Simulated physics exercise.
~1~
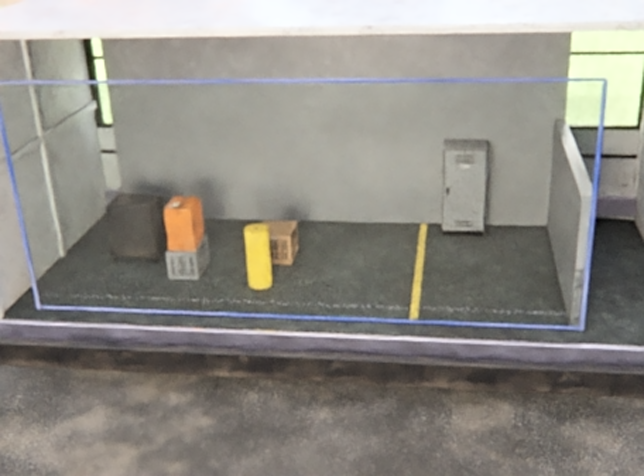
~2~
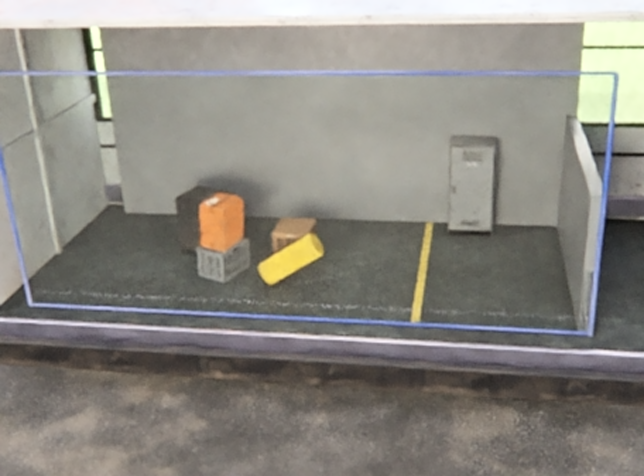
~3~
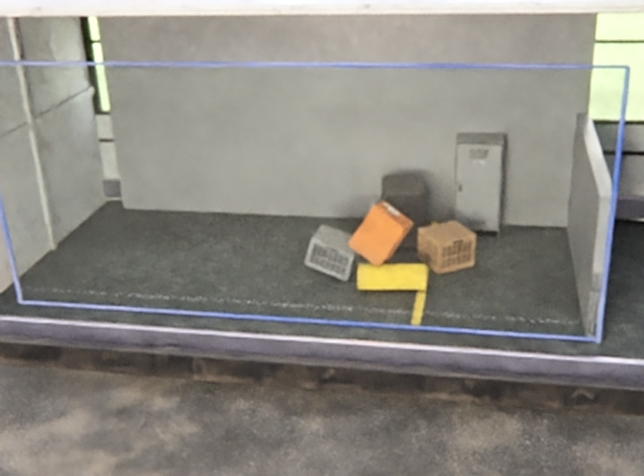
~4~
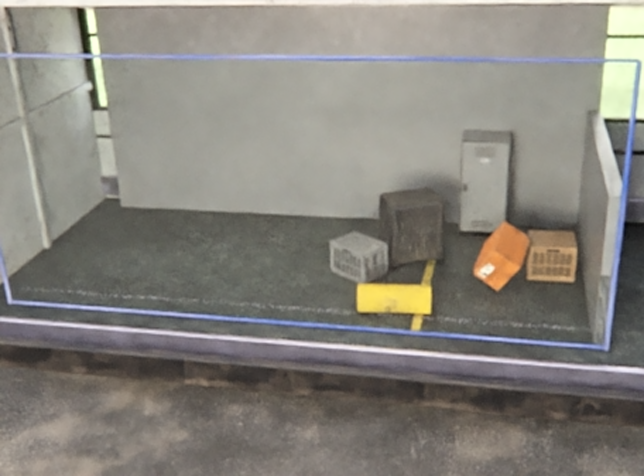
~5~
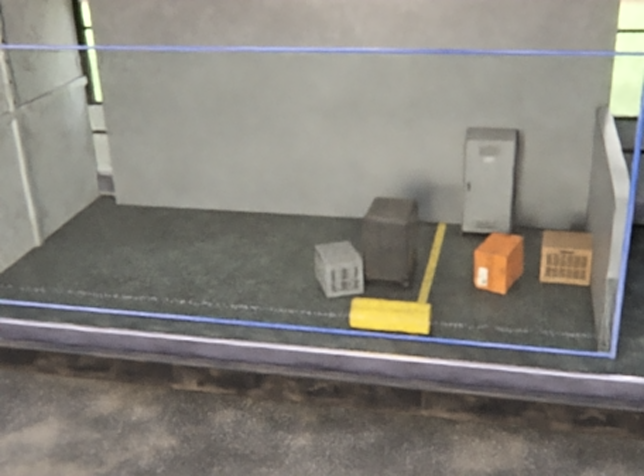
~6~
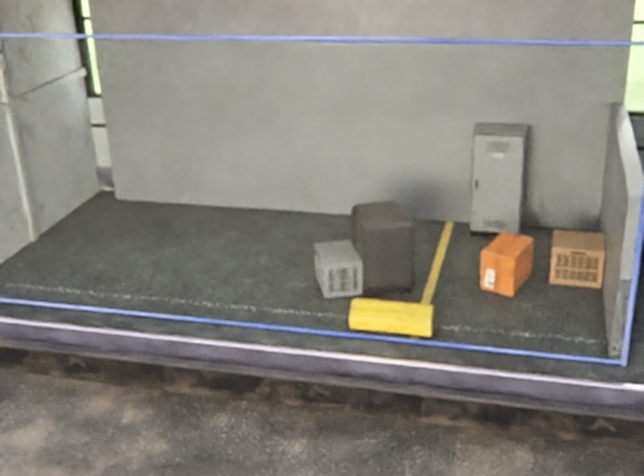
Loose luggage sits on the dark floor of a grey-walled bay seen from the front and slightly above, with an orange pack by a grey crate and dark case at left, a yellow roll and brown crate beside them, and a grey locker beyond a yellow line. The items slide right as the view drifts slightly, and the roll tips onto its side. The orange pack tilts, then topples beyond the line with the brown crate ahead of it. The dark case and grey crate edge back left. They rest left of the line, the roll lying near its front end.
